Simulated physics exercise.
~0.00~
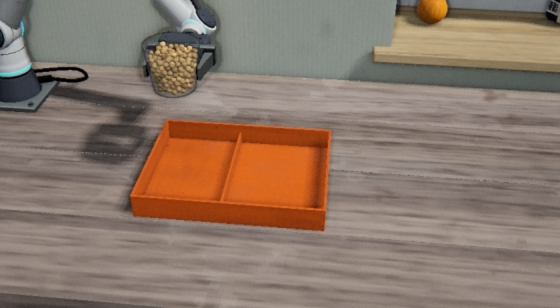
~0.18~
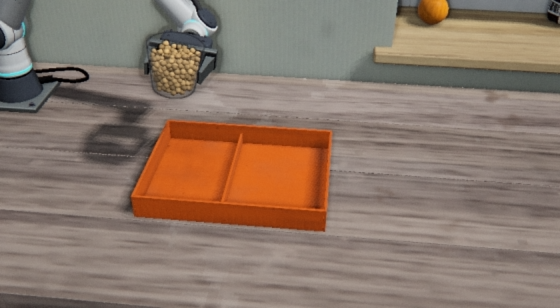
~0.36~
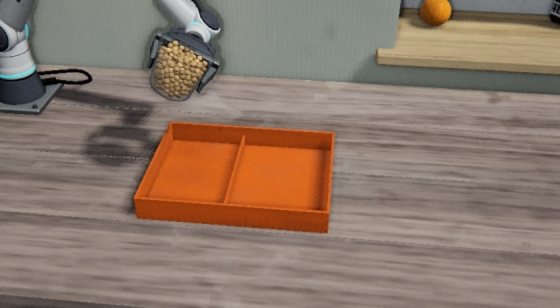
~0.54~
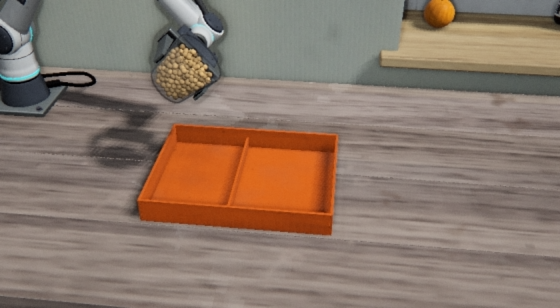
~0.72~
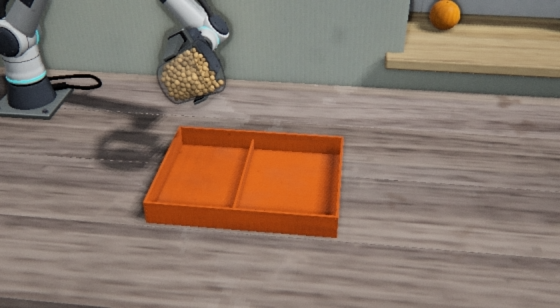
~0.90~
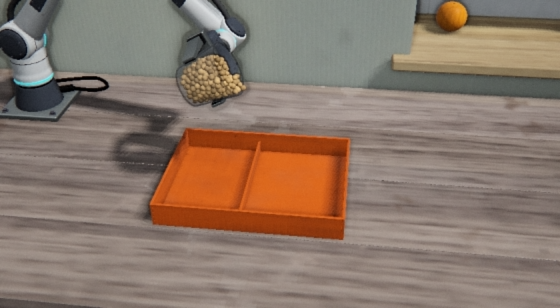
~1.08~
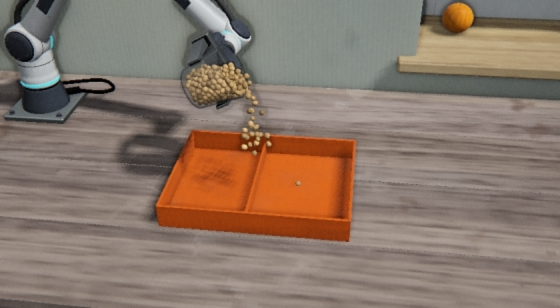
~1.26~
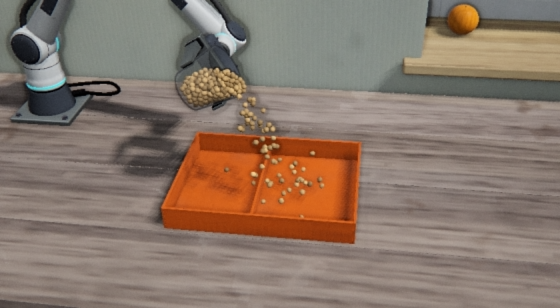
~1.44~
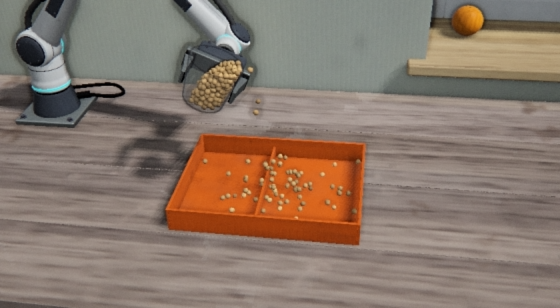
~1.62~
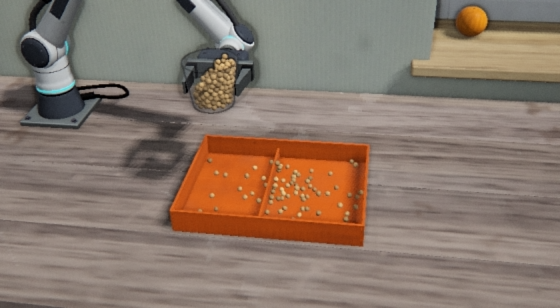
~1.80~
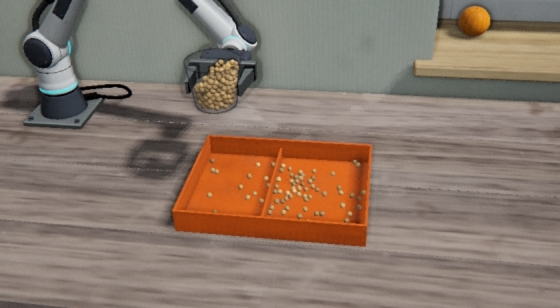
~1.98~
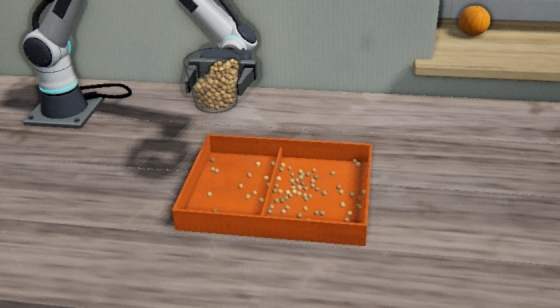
A robot arm tips a beaker, spills some chickpeas into a divided orange tray, then straightens it.
